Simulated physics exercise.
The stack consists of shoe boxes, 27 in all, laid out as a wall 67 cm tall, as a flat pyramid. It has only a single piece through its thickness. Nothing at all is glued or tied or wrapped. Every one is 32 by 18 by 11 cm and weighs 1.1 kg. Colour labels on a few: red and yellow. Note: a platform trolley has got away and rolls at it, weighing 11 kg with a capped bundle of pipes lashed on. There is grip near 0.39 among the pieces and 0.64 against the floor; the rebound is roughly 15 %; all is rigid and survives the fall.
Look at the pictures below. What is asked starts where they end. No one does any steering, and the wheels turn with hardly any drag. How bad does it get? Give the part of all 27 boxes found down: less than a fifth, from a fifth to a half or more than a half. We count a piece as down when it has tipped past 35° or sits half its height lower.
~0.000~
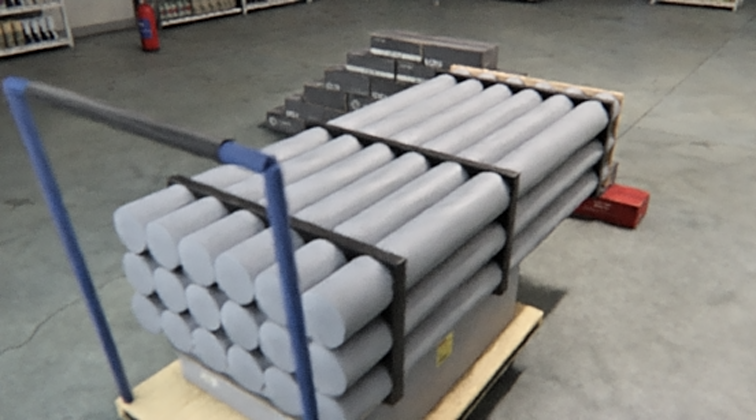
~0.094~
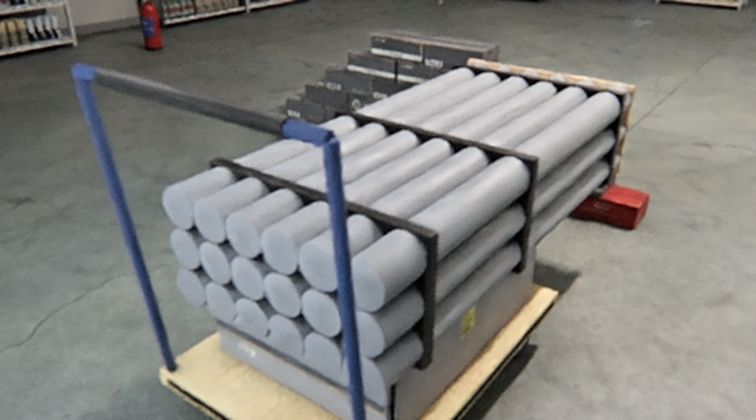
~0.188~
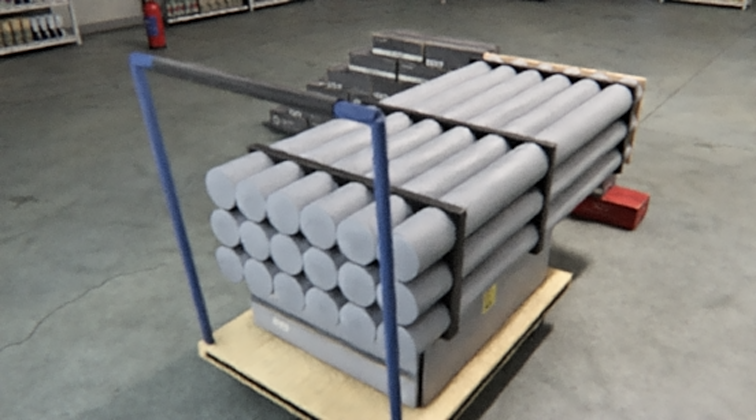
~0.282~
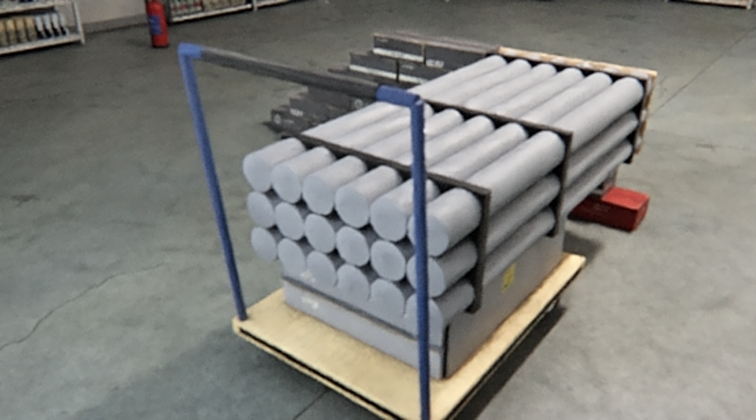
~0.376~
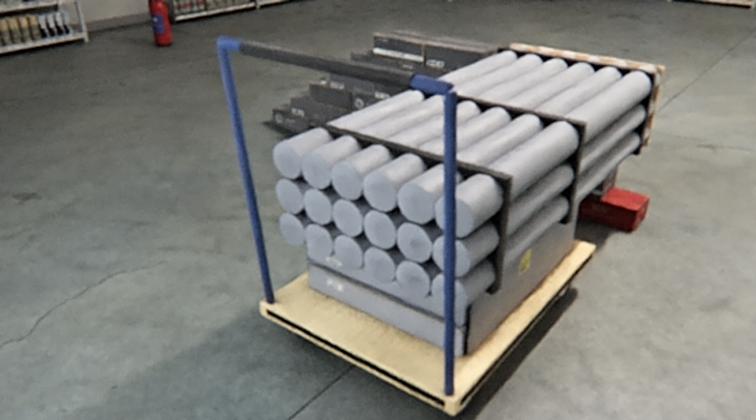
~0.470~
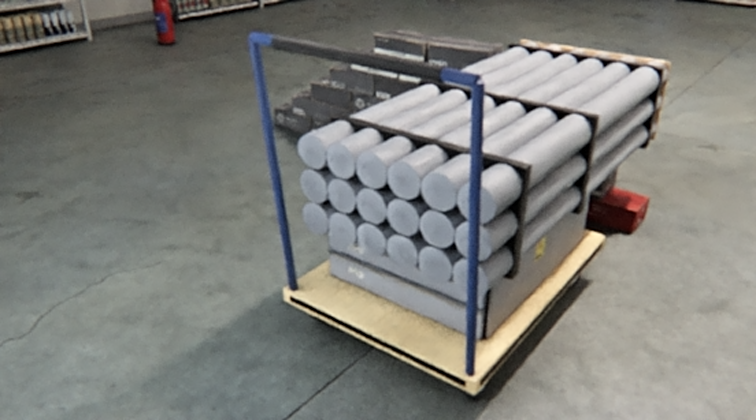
Count: Short of a fifth of the pieces.
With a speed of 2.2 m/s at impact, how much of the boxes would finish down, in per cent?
At that speed, around 10 percent of them would finish down.
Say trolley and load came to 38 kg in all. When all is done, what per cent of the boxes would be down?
Then roughly 20 per cent.
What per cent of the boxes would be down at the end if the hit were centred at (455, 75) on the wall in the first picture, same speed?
I'd put it at around 40 percent.
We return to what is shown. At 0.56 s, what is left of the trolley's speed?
About 1.0 m/s.
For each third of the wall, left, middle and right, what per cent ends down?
Left third 0 percent, middle third 10 percent, right third 20 percent.
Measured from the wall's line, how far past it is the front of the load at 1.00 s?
It is some 70 centimetres past it.
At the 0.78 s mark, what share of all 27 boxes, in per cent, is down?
5 %.
By 0.56 s, load 27 cm past the wall's line, still rolling; 1 of the 27 boxes down.
By 0.78 s, load 50 cm past the wall's line, still rolling; 2 of the 27 boxes down.
By 1.00 s, load 68 cm past the wall's line, still rolling; 3 of the 27 boxes down; yellow box moved 26 mm.
By 1.18 s, load 73 cm past the wall's line, still rolling; 3 of the 27 boxes down; yellow box moved 8 cm; red box moved 6 cm.
When it is over (1.9 s), load 72 cm past the wall's line, stopped; 3 of the 27 boxes down; yellow box moved 8 cm; red box moved 8 cm. That is 11 per cent. In pixels of the last frame, middles, yellow box near (554, 138), red box near (616, 200).
